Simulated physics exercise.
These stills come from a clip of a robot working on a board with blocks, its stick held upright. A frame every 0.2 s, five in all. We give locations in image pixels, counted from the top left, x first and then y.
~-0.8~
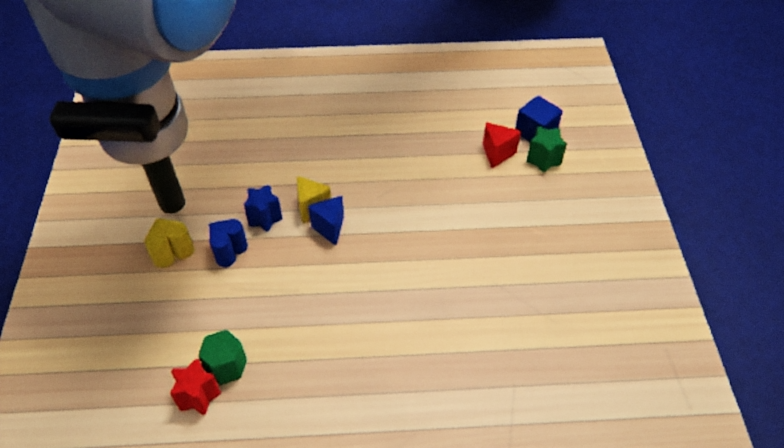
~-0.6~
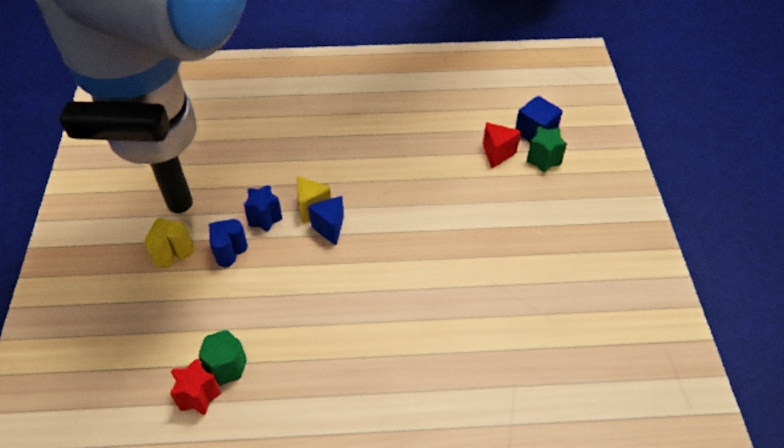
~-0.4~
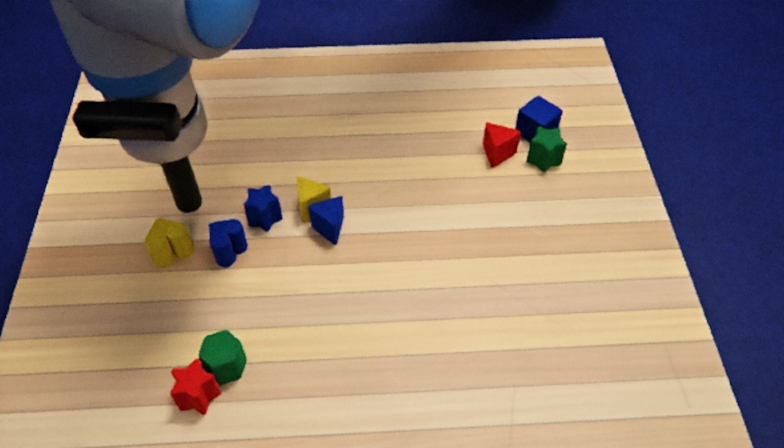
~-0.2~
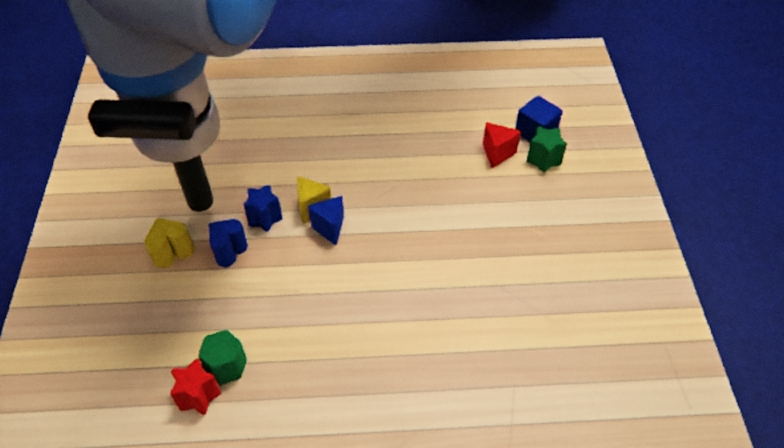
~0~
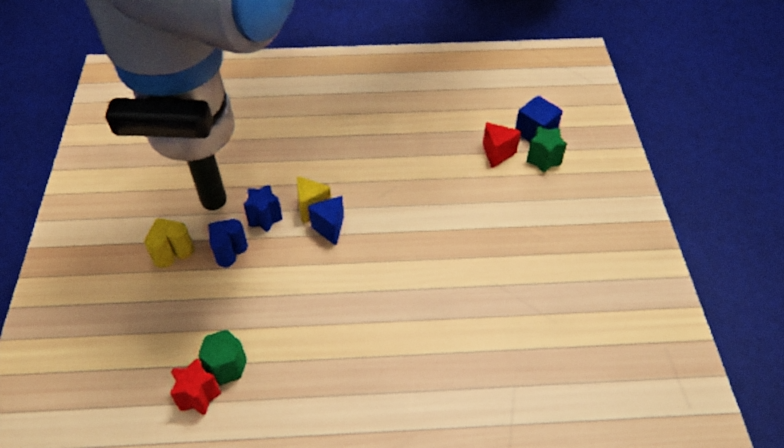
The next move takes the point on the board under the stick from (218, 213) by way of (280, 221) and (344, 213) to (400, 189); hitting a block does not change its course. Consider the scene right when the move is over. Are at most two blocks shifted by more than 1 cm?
No, that is not how it ends up.
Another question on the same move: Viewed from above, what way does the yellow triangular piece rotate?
From above, the yellow triangular piece will be seen to turn anti-clockwise.
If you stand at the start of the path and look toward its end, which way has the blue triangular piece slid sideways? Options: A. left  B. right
That would be B.
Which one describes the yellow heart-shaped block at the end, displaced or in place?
It stays.
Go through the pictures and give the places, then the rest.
The first picture shows stick tip at (173, 205); block tops, yellow heart-shaped block at (164, 231); blue heart-shaped block at (223, 231); blue star-shaped block at (260, 197); yellow triangular piece at (309, 188); blue triangular piece at (328, 208).
The second picture shows stick at (181, 205); blocks unchanged.
The third picture shows stick at (190, 204); blocks unchanged.
The fourth picture shows stick at (201, 203); blocks unchanged.
The fifth picture shows stick at (214, 202); yellow heart-shaped block at (164, 231); blue heart-shaped block at (223, 231); blue star-shaped block at (260, 197); yellow triangular piece at (309, 188); blue triangular piece at (328, 208).
One third of the way, stick at (279, 211); blue star-shaped block at (303, 200); yellow triangular piece at (324, 185), turned 30° anticlockwise; blue triangular piece at (332, 209).
Two thirds of the way, stick at (344, 202); blue star-shaped block at (370, 193); yellow triangular piece at (376, 171), turned 80° anticlockwise; blue triangular piece at (382, 216), turned 75° clockwise.
At the end, stick at (400, 178); yellow heart-shaped block in place; blue heart-shaped block in place; blue star-shaped block at (404, 190), turned 65° clockwise; yellow triangular piece at (402, 149), turned 90° anticlockwise; blue triangular piece at (390, 216), turned 110° clockwise.
